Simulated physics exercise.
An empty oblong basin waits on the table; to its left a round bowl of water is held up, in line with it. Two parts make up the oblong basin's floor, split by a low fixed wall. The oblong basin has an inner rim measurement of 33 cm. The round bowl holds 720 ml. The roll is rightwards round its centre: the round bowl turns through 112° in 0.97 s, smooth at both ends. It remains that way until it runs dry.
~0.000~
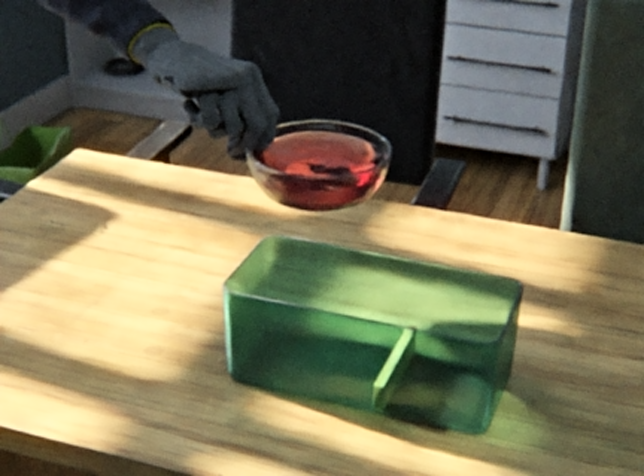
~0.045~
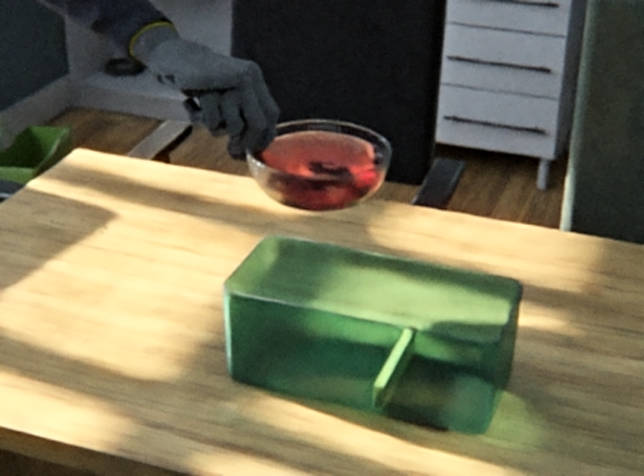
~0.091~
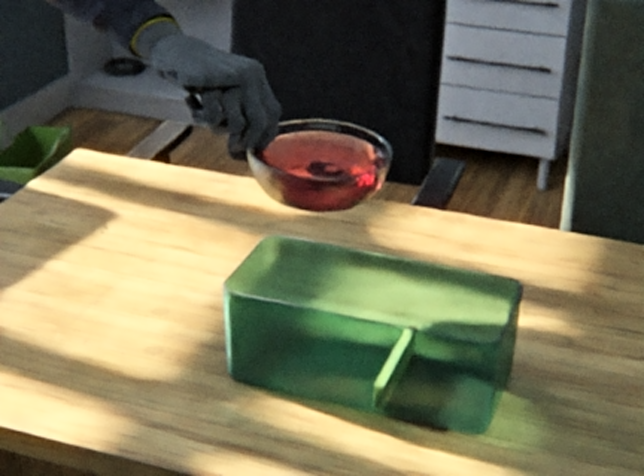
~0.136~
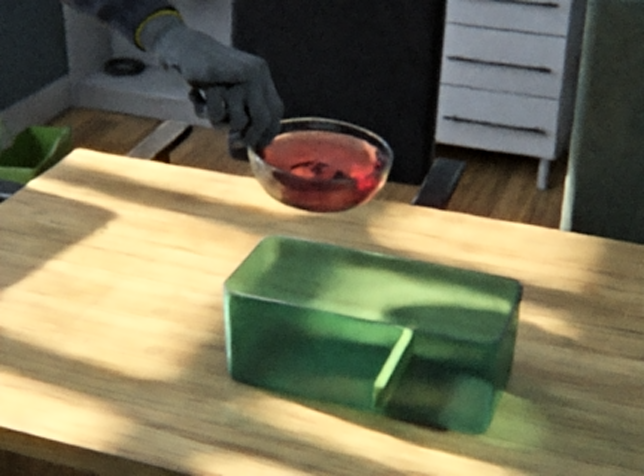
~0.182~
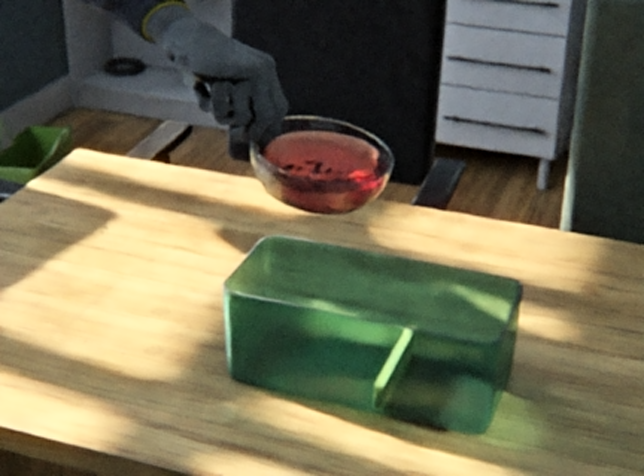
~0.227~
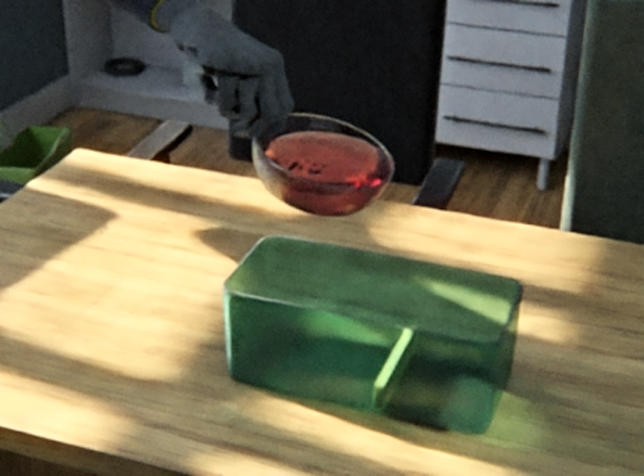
We see a gray-gloved hand holding a clear round bowl of red liquid above a wooden table, behind an empty green oblong basin with a low divider, as the hand shifts slightly and gradually tilts the bowl a little rightwards.
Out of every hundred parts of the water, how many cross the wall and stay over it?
About 70 in every hundred.
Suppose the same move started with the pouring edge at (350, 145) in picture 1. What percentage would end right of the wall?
In that case roughly 50 per cent.
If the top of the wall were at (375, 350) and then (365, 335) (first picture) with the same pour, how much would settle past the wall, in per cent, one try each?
Some 85 in a hundred, then some 90 in a hundred.
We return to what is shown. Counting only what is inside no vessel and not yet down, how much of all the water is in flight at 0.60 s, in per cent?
Share: Roughly 42 per cent.
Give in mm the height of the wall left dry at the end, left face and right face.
Left side: Around 28 mm. Right side: Around 8 mm.
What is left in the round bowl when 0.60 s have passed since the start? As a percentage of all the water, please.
22 %.
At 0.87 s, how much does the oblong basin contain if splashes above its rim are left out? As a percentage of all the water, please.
About 98 per cent.
By 0.60 s the tilt is 76° and 21 per cent is still to pour, 1 is left of the wall and 35 right of it.
By 0.87 s the tilt is 109° and 0 per cent is still to pour, 25 is left of the wall and 73 right of it.
By 1.16 s the tilt is 112° and 0 per cent is still to pour, 29 is left of the wall and 70 right of it.
By 1.47 s the tilt is 112° and 0 per cent is still to pour, 29 is left of the wall and 70 right of it.
At rest 30 per cent lies left of the wall, 70 right of it and 1 outside.
